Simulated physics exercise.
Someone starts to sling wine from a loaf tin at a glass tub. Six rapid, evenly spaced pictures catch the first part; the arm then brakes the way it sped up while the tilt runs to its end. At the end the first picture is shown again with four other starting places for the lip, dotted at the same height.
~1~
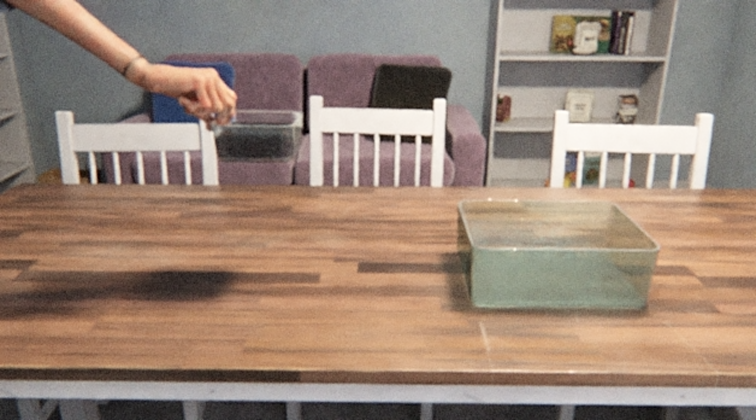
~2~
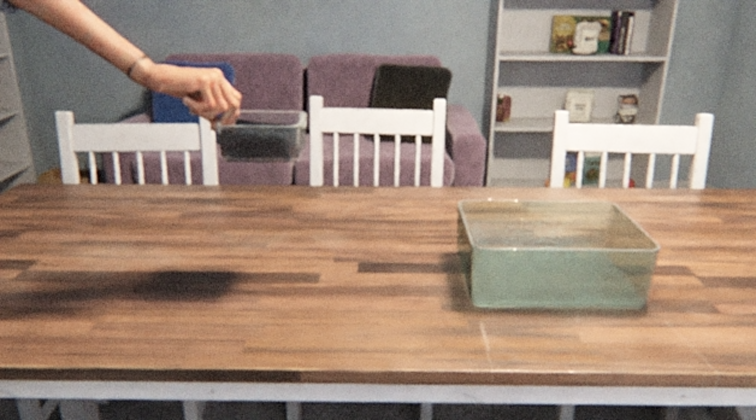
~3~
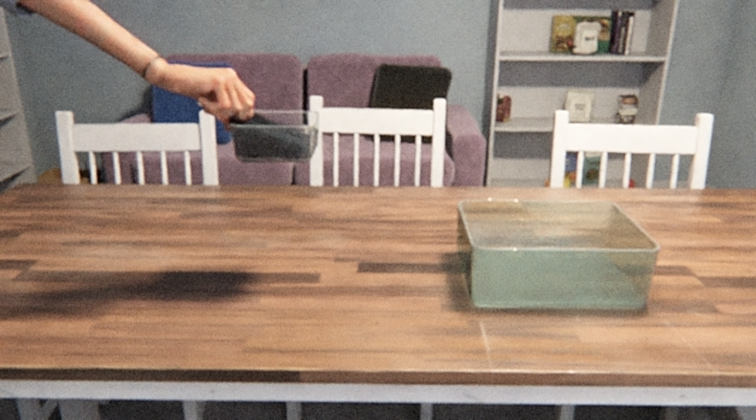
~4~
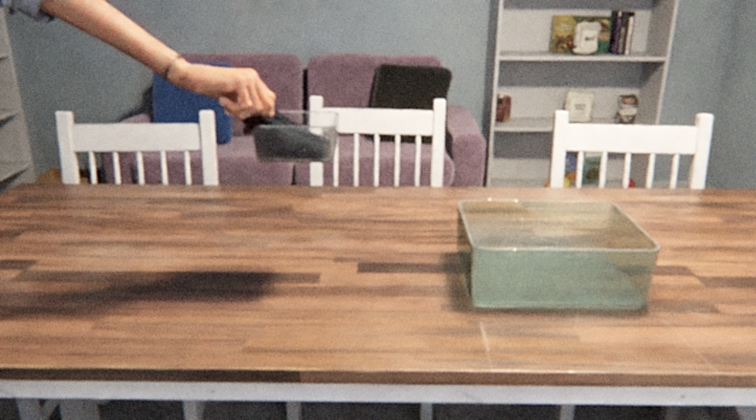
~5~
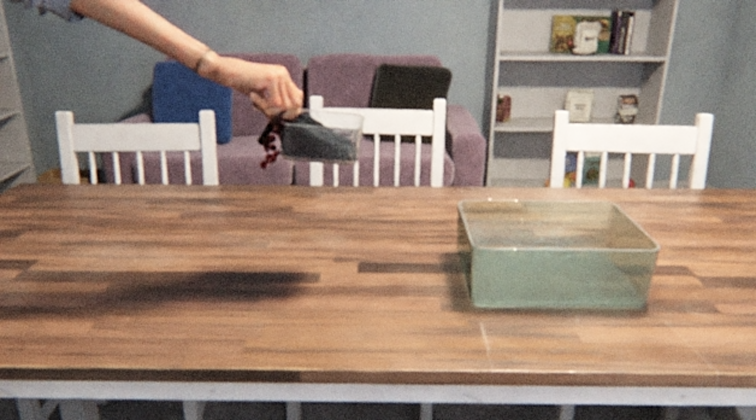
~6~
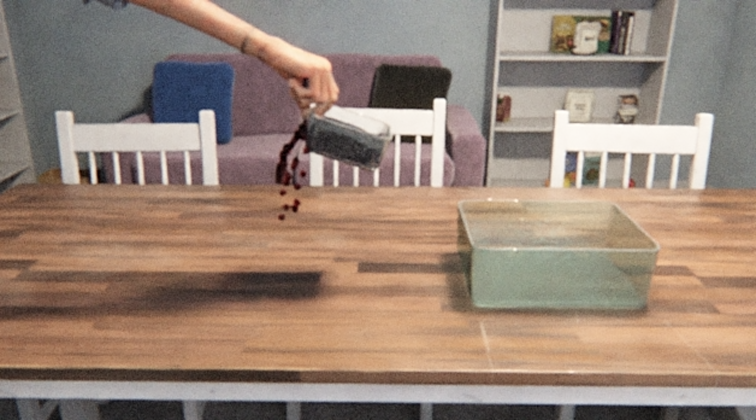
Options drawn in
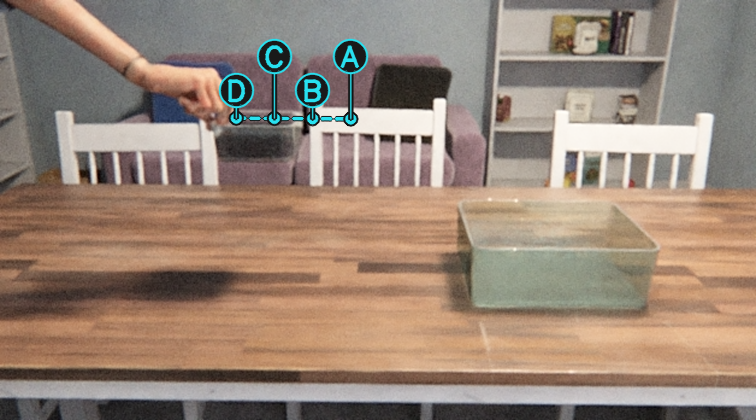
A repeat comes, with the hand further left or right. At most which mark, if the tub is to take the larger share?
C.
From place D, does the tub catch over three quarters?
No, it does not.
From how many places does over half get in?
Three of them.
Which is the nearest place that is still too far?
It is D.
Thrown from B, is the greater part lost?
No, that is safe.
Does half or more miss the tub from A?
No.
On the marked copy, A at (350, 118); B at (312, 118); C at (274, 118); D at (236, 118).
If A is chosen, about 77 % lands in the tub, 12 % falls short and 12 % goes beside or beyond.
If B is chosen, about 68 % lands in the tub, 18 % falls short and 14 % goes beside or beyond.
If C is chosen, about 64 % lands in the tub, 29 % falls short and 7 % goes beside or beyond.
If D is chosen, about 26 % lands in the tub, 67 % falls short and 7 % goes beside or beyond.
